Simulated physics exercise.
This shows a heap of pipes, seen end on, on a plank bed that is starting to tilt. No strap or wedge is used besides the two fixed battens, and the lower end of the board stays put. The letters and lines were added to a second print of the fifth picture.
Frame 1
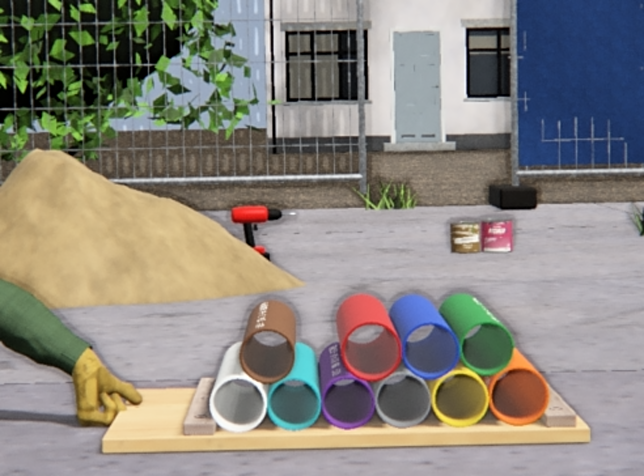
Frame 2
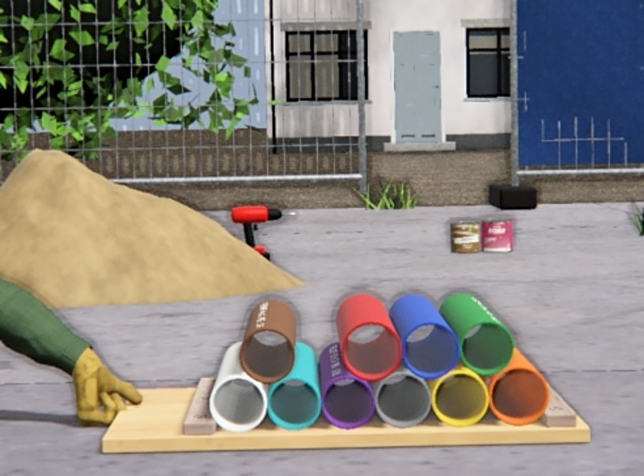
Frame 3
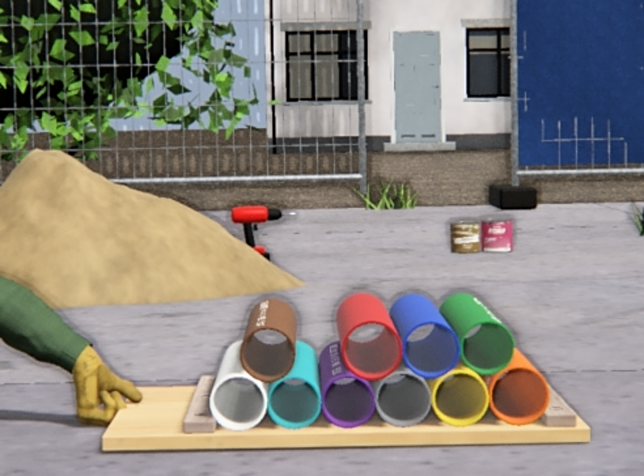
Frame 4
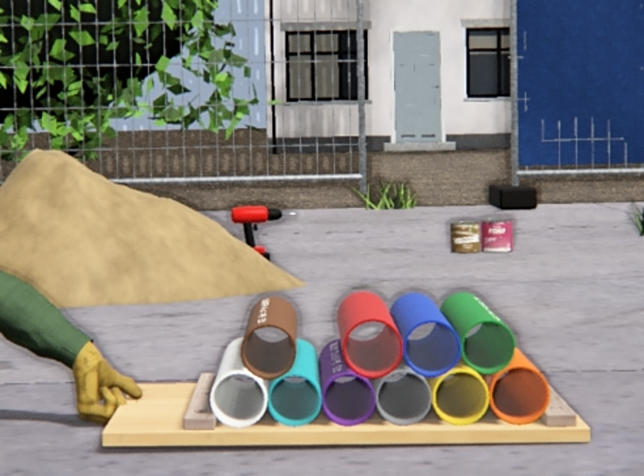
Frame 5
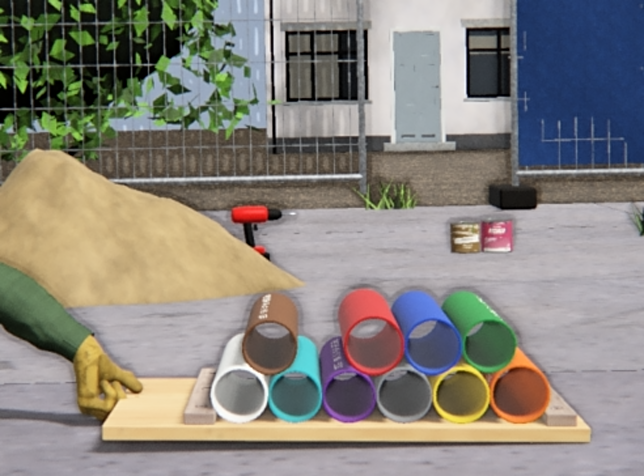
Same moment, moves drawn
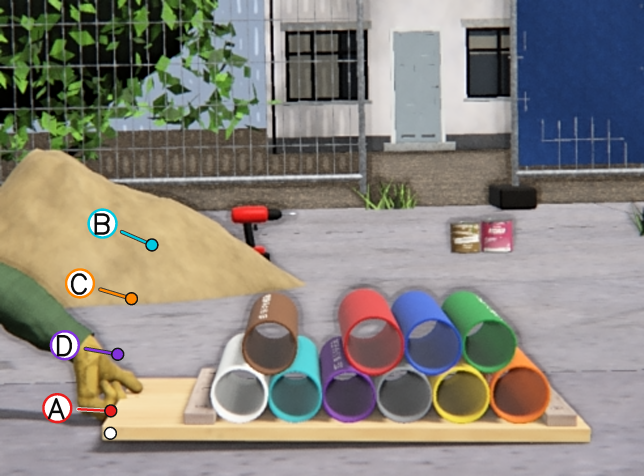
A gloved hand on a green-sleeved arm grips the left end of a wooden board in a paved yard, seen from the front and slightly above by a still camera. White, turquoise, purple, grey, yellow and orange pipes line the board beneath brown, red, blue and green ones, with sand behind at left. The hand raises the board's left end very slightly, and the upper pipes turn and shift slightly right.
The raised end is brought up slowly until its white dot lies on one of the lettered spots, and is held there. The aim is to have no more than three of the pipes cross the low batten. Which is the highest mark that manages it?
Mark B is as high as it can go.
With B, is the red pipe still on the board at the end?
Yes.
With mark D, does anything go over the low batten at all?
At D: No.
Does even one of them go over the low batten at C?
No.
On the marked copy, A at (111, 411); B at (152, 245); C at (131, 299); D at (118, 355); the white dot at (110, 433).
Taking B. A third of the way, board at 16°.
Two thirds of the way, board at 25°.
When it is over, board at 25°, none over the low batten.
As for the rest, A none over the low batten; C none over the low batten; D none over the low batten.
